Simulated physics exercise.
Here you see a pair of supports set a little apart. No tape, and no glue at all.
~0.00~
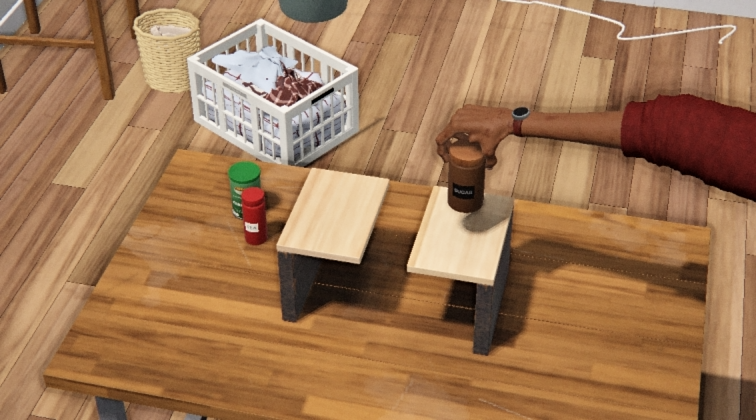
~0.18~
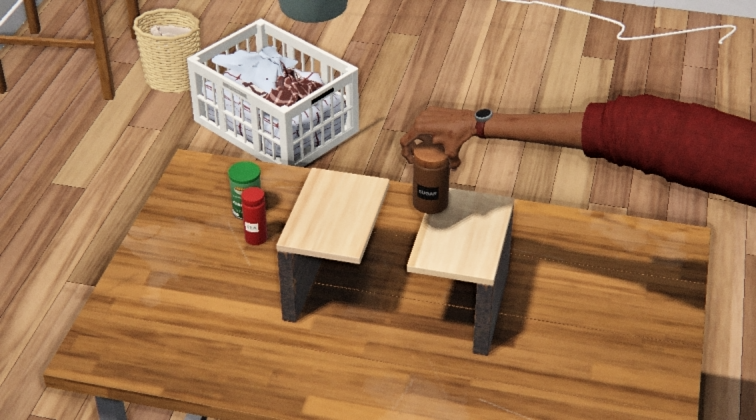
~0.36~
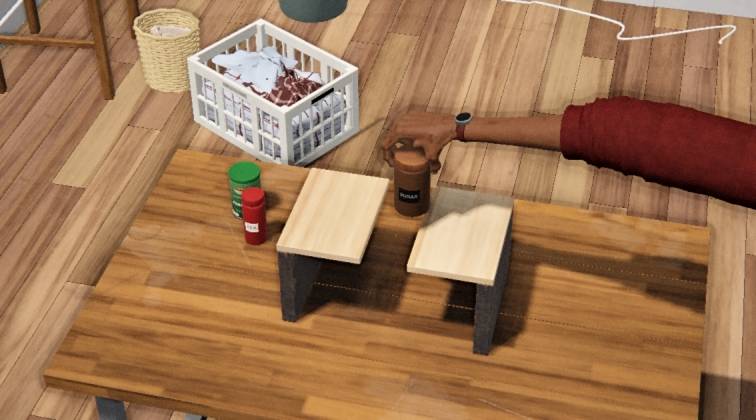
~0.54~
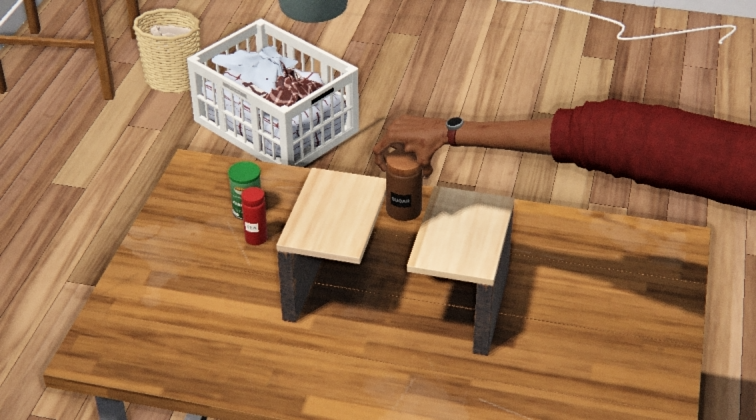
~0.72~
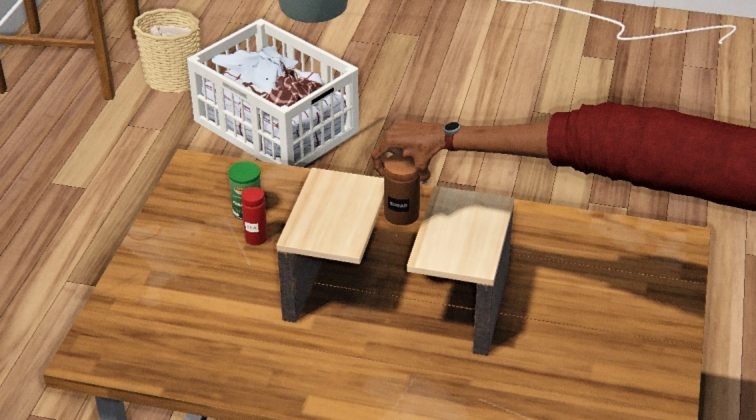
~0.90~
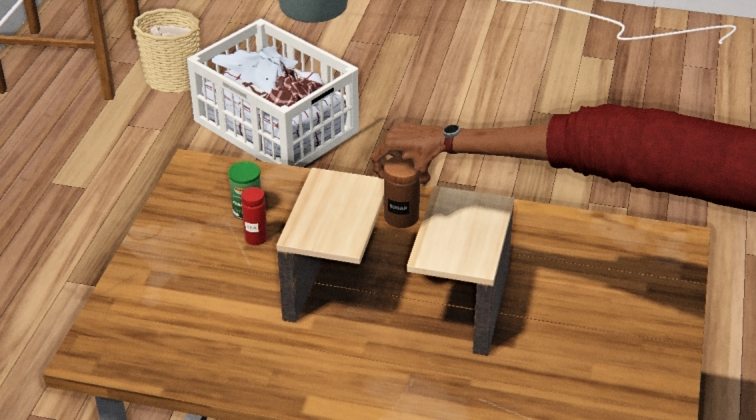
Above a wooden table, a hand moves a brown jar left and lowers it between two supports.
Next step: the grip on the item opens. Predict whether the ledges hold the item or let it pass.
Honestly, it ends up on the table.
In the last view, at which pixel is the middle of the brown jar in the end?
End point in the final view: About (401, 275).
After 1.10 s, brown jar slid about its own width near (402, 212).
After 1.20 s, brown jar slid well along near (401, 270).
After 1.30 s, as before.
At rest (1.9 s), moved from the start, brown jar; the other 2 in place. Seen from the same camera at the end, brown jar near (401, 275). The jar goes down the gap.
